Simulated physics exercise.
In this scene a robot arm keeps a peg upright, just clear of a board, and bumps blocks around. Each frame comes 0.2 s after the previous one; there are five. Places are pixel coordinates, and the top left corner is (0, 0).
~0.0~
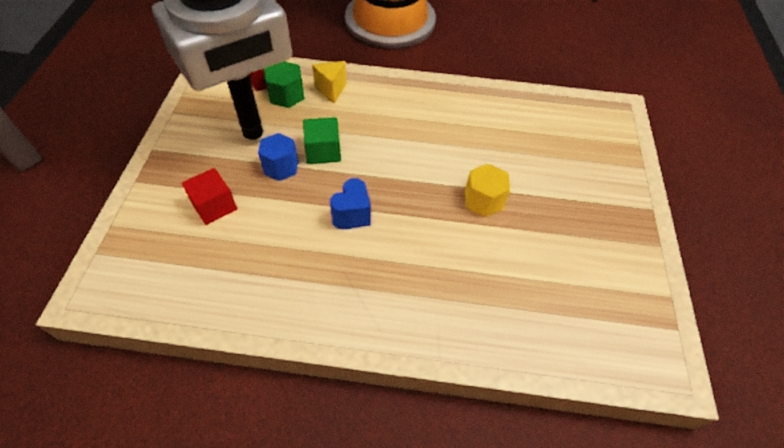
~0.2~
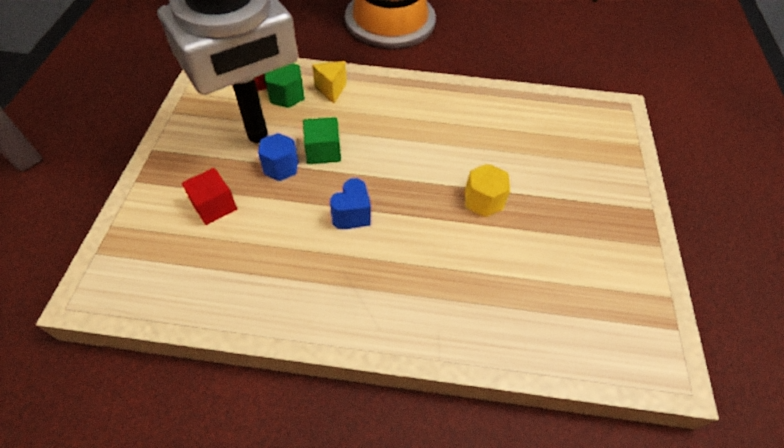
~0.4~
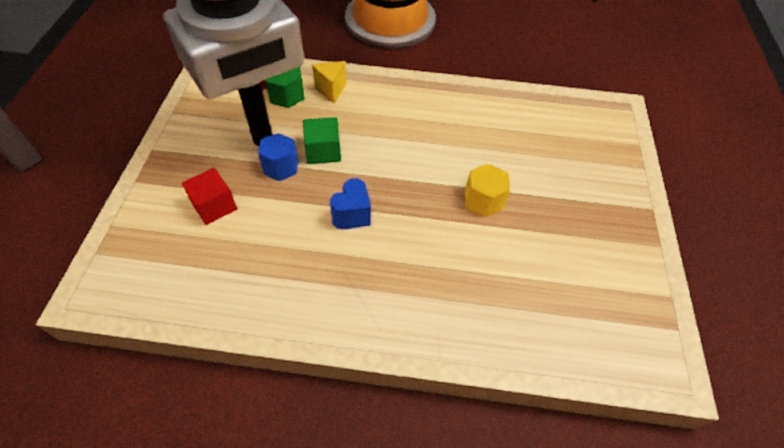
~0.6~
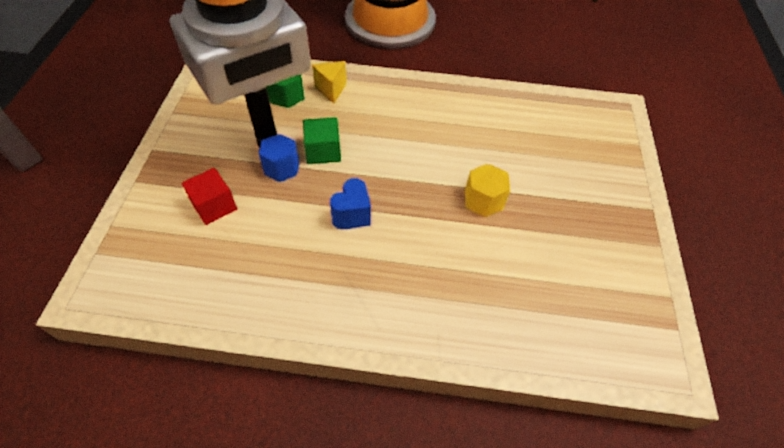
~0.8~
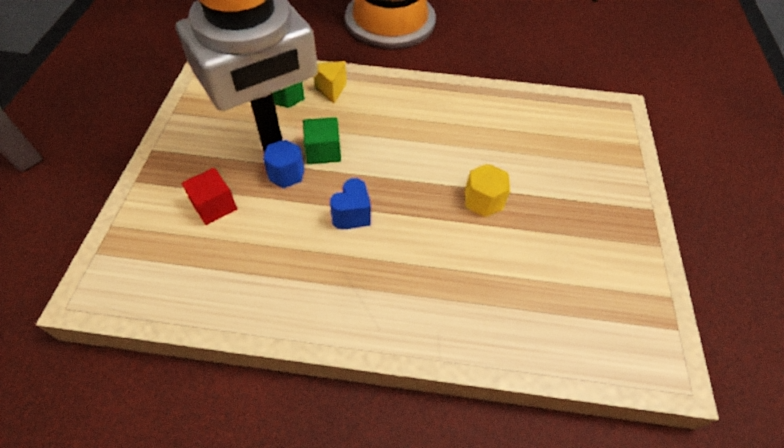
Robot arm lowering its black peg toward a blue hexagonal block and nudging it slightly across a striped wooden board.
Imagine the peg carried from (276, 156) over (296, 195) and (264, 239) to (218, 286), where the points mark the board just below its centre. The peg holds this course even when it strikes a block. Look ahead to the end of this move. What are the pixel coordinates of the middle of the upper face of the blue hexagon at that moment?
I predict (310, 204).
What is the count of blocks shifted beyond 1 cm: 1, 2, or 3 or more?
That's one.
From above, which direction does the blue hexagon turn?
It makes a counterclockwise turn.
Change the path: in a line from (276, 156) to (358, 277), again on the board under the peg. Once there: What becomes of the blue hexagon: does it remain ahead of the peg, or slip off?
As far as I can tell, the blue hexagon is still leading the way in front of the peg.
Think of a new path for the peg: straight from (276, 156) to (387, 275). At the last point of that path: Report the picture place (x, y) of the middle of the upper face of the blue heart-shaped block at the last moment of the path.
I'd place it at (373, 207), taking the centre of its top.
On the path given first. One third of the way, peg (295, 189); blue hexagon (308, 193), turned 15° anticlockwise.
Two thirds of the way, peg (261, 235); blue hexagon (310, 204), turned 45° anticlockwise.
At the end, peg (215, 281); blue hexagon (310, 204), turned 45° anticlockwise; green four-sided block still.
